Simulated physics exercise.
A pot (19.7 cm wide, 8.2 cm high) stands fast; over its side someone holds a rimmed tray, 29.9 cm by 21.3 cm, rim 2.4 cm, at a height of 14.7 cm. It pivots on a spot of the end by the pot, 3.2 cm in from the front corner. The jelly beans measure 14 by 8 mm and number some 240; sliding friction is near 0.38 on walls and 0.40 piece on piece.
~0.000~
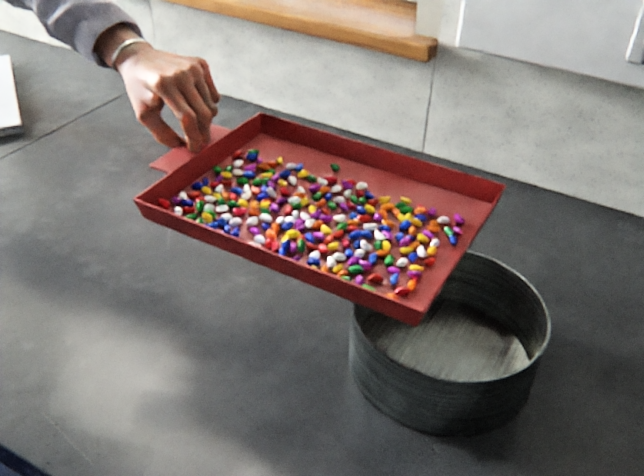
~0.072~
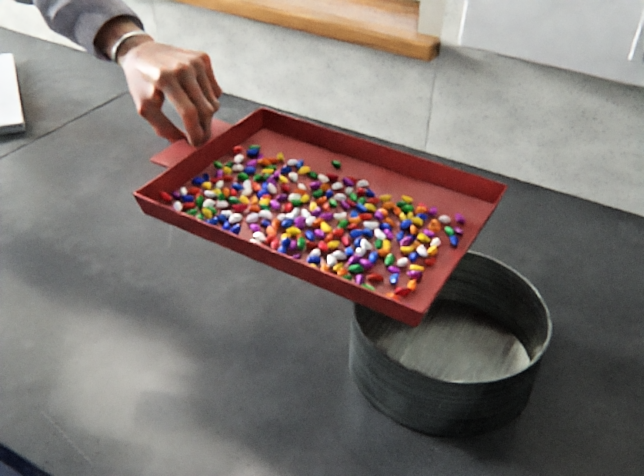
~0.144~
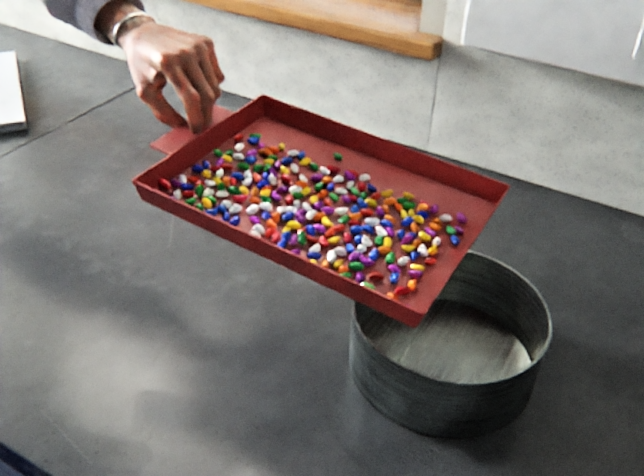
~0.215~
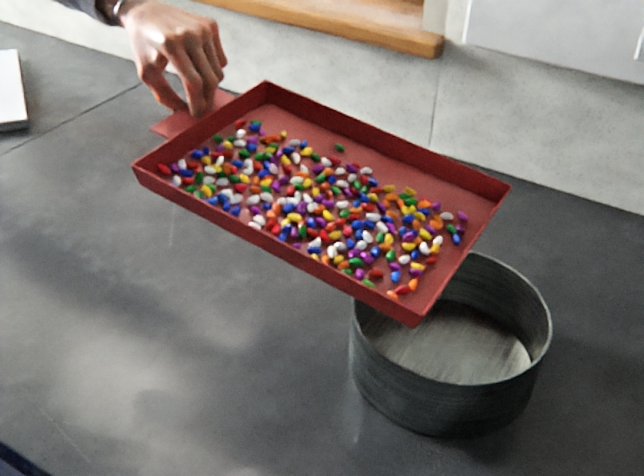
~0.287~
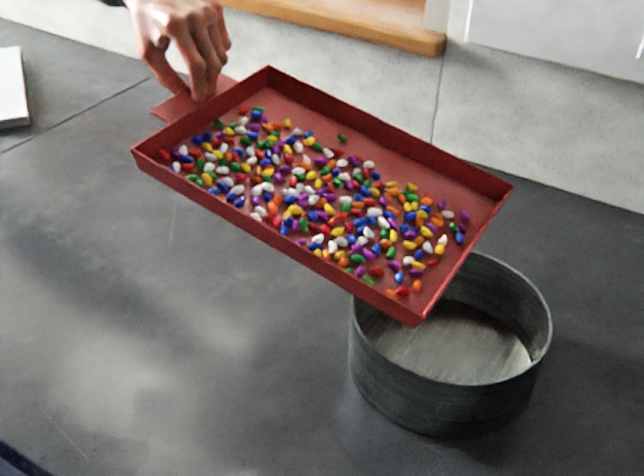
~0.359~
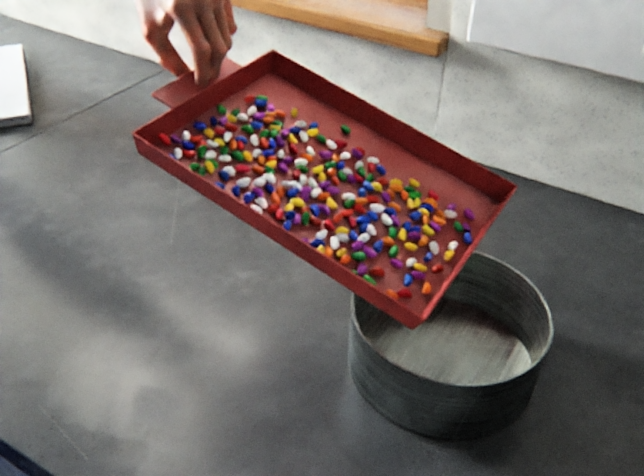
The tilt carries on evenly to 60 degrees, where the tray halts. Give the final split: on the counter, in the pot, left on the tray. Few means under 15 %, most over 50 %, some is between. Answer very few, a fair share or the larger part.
On the counter: Very few; in the pot: Very few; left on the tray: The larger part.
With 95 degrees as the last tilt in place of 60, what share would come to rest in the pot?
Then about 70 per cent.
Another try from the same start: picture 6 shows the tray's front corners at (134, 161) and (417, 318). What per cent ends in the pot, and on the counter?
Pot 0, counter 35.
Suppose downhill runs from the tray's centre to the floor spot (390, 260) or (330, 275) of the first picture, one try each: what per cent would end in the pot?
Some 0 and 0 per cent.
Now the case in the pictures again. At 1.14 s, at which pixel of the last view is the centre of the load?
Around (447, 243).
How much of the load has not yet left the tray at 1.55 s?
Roughly 95 per cent.
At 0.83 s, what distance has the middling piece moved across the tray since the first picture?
About 7 cm.
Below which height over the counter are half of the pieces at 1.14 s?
Some 18 cm.
After 0.83 s, tilt 36 degrees; the tray holds 100 %, the pot 0 %.
After 1.14 s, tilt 51 degrees; the tray holds 100 %, the pot 0 %.
After 1.55 s, tilt 60 degrees; the tray holds 95 %, the pot 5 %.
In the end, at 2.3 s, counter 5 %, pot 5 %, tray 95 %.
